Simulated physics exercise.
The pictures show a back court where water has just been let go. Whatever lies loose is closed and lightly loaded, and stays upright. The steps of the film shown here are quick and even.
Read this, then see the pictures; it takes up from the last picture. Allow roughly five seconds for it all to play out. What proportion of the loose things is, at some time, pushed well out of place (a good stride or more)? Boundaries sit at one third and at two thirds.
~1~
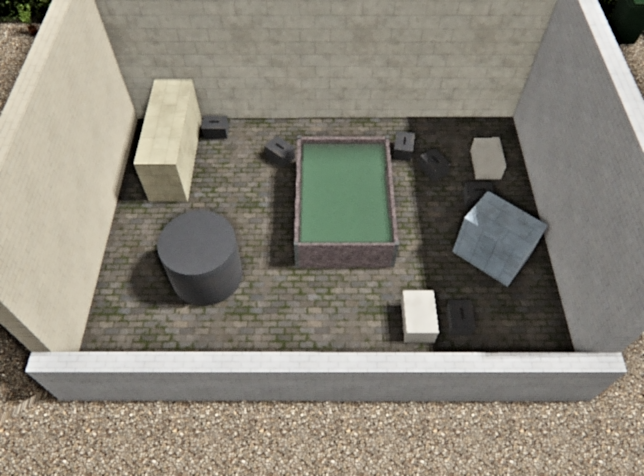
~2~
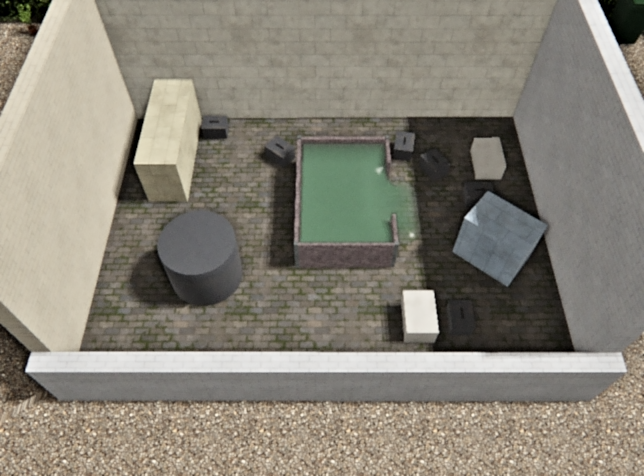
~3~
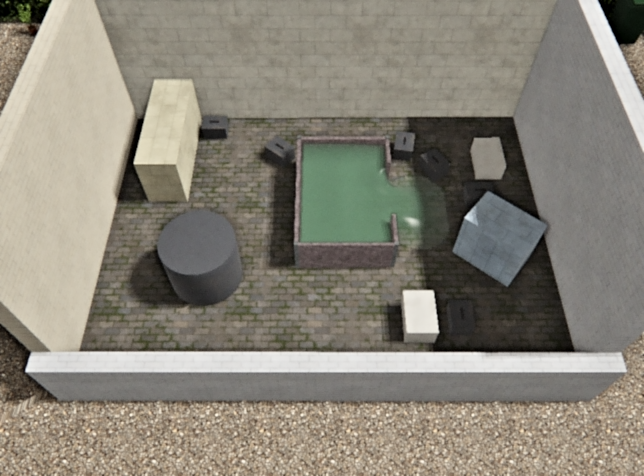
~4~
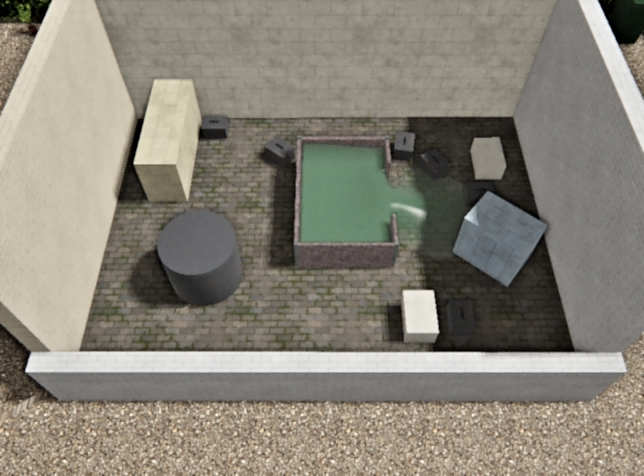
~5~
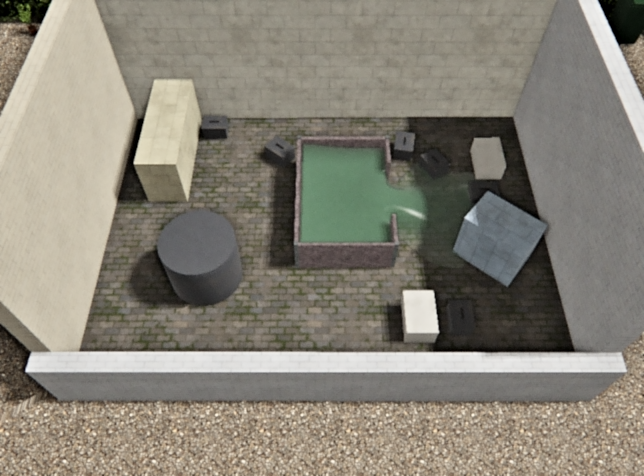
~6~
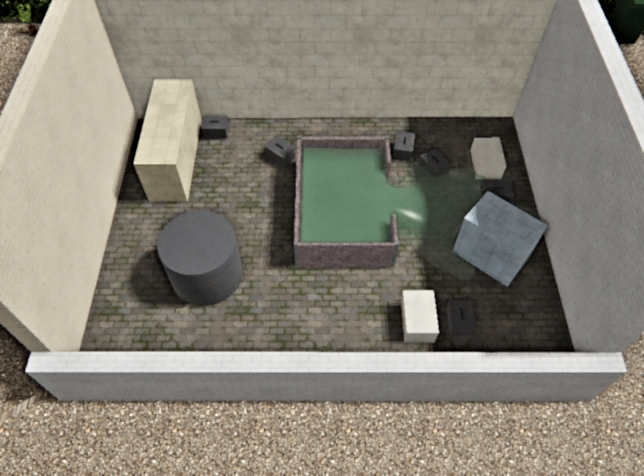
The part that gets shoved well aside lies in the middle band.
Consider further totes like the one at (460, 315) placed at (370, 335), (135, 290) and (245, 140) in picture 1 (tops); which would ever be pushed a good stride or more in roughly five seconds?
One by one: Hardly budges; hardly budges; hardly budges.
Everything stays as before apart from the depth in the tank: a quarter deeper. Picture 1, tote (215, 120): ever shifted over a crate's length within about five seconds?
The finding is simple: Never got there.
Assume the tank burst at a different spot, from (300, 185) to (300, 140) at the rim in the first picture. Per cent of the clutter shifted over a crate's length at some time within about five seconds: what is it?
Estimate: Close to 40 in a hundred.
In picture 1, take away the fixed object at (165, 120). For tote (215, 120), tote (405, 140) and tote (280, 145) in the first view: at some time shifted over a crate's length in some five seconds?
Taking them one at a time: The first remained nearby, the second remained nearby, the third remained nearby.
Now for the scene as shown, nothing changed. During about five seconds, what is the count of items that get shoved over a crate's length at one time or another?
The figure is 4.
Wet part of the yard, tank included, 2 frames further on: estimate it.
Estimate: Close to 25 in a hundred.
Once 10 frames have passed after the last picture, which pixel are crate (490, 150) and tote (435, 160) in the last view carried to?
Look for them close to (497, 112) and (444, 123).
A moment on, 1 of 8 are well off their spots; 1 afloat.
Next, 3 of 8 are well off their spots; 2 afloat.
Later, 2 of 8 are well off their spots; 2 afloat.
In the end, 3 of 8 are well off their spots, and 4 have been at some point; 2 afloat.
